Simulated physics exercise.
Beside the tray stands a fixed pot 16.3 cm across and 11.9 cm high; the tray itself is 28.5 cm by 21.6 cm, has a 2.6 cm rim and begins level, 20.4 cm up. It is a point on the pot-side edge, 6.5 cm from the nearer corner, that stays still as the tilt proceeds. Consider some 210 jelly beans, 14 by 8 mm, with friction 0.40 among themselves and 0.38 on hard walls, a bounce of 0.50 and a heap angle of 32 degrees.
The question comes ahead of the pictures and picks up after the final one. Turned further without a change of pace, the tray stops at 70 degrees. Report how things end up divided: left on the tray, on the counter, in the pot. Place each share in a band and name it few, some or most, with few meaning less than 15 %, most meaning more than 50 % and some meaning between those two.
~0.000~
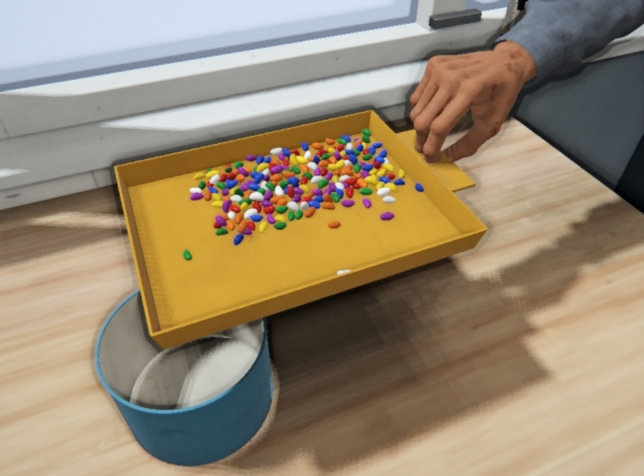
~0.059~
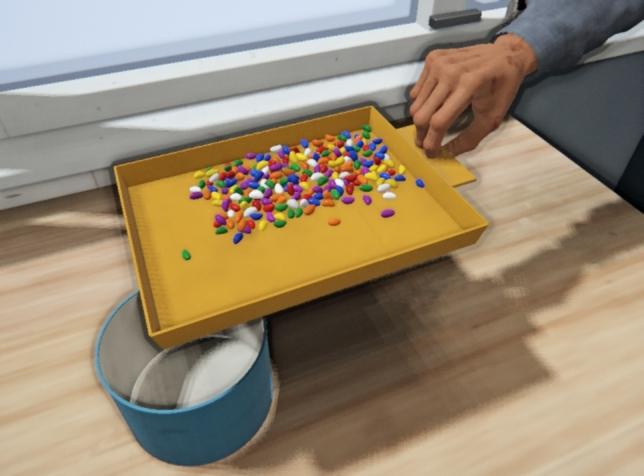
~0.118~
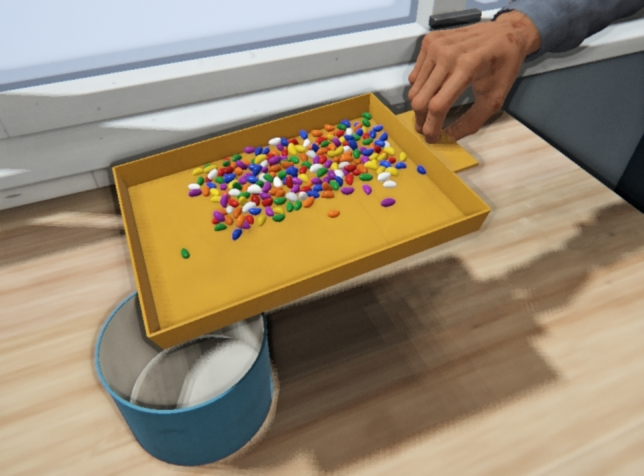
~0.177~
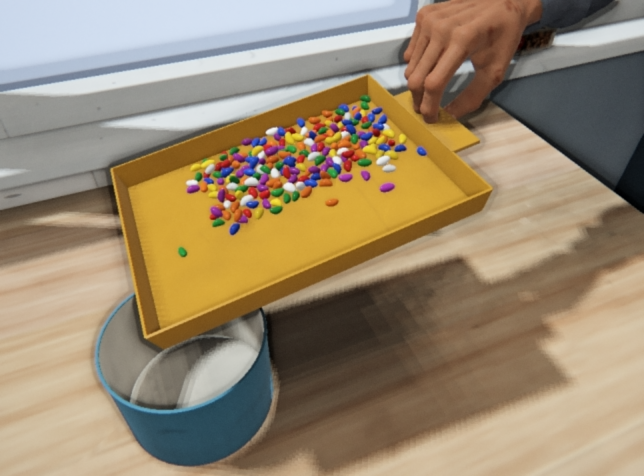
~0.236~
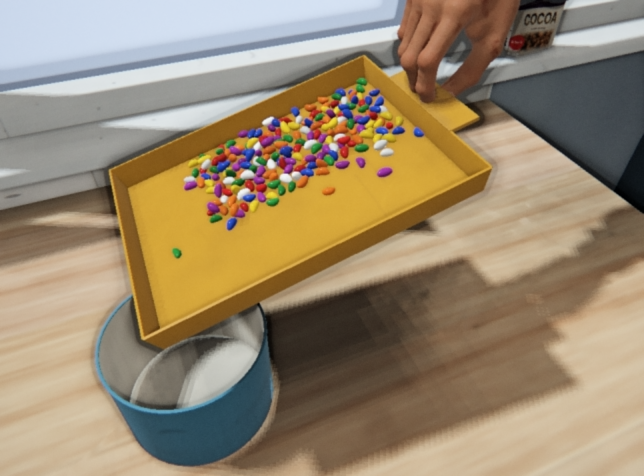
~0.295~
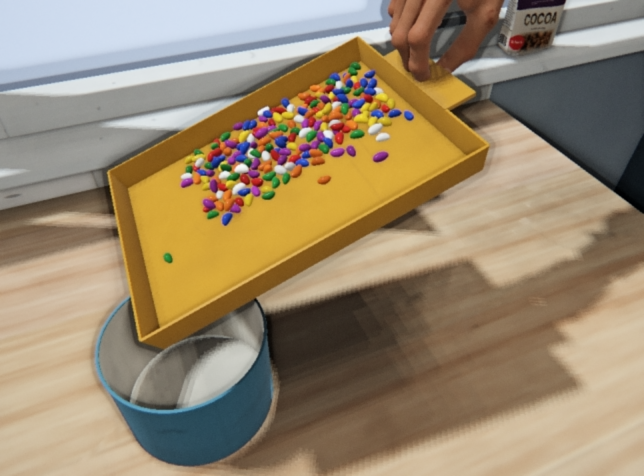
In the end: Tray most, counter some, pot few.
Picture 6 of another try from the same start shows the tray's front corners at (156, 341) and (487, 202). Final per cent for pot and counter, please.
Pot 10, counter 45.
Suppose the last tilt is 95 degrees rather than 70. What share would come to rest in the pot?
Around 30 per cent, then.
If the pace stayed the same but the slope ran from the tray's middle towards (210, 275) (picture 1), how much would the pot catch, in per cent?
About 5 per cent.
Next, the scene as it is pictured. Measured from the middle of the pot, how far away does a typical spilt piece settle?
I'd say close to 26 centimetres.
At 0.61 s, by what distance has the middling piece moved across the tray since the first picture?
Some 8 cm.
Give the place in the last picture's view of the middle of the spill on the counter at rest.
Around (36, 381).
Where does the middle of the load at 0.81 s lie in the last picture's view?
By then the middle of the load sits around (125, 217).
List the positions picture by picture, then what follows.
In the first frame, tray tilt 0 degrees, front corners at (157, 328) and (480, 227); middle of the pieces at (304, 181); pot at (183, 334).
In the second frame, tray tilt 1 degrees, front corners at (156, 329) and (481, 222); middle of the pieces at (304, 179).
In the third frame, tray tilt 5 degrees, front corners at (154, 329) and (483, 208), lowest corner left back; middle of the pieces at (303, 171).
In the fourth frame, tray tilt 9 degrees, front corners at (151, 330) and (484, 187), lowest corner left back; middle of the pieces at (300, 160).
In the fifth frame, tray tilt 14 degrees, front corners at (148, 331) and (483, 166), lowest corner left back; middle of the pieces at (297, 149).
In the sixth frame, tray tilt 19 degrees, front corners at (145, 333) and (480, 145), lowest corner left back; middle of the pieces at (292, 138); pot at (183, 334). The tray's pace is about 80 degrees a second.
Then, at 0.61 s, tilt 44 degrees; the tray holds 100 %, the pot 0 %.
Then, at 0.81 s, tilt 61 degrees; the tray holds 90 %, the pot 0 %.
Then, at 1.14 s, tilt 70 degrees; the tray holds 65 %, the pot 5 %.
At rest (2.6 s), tray 60 %, counter 30 %, pot 5 %.
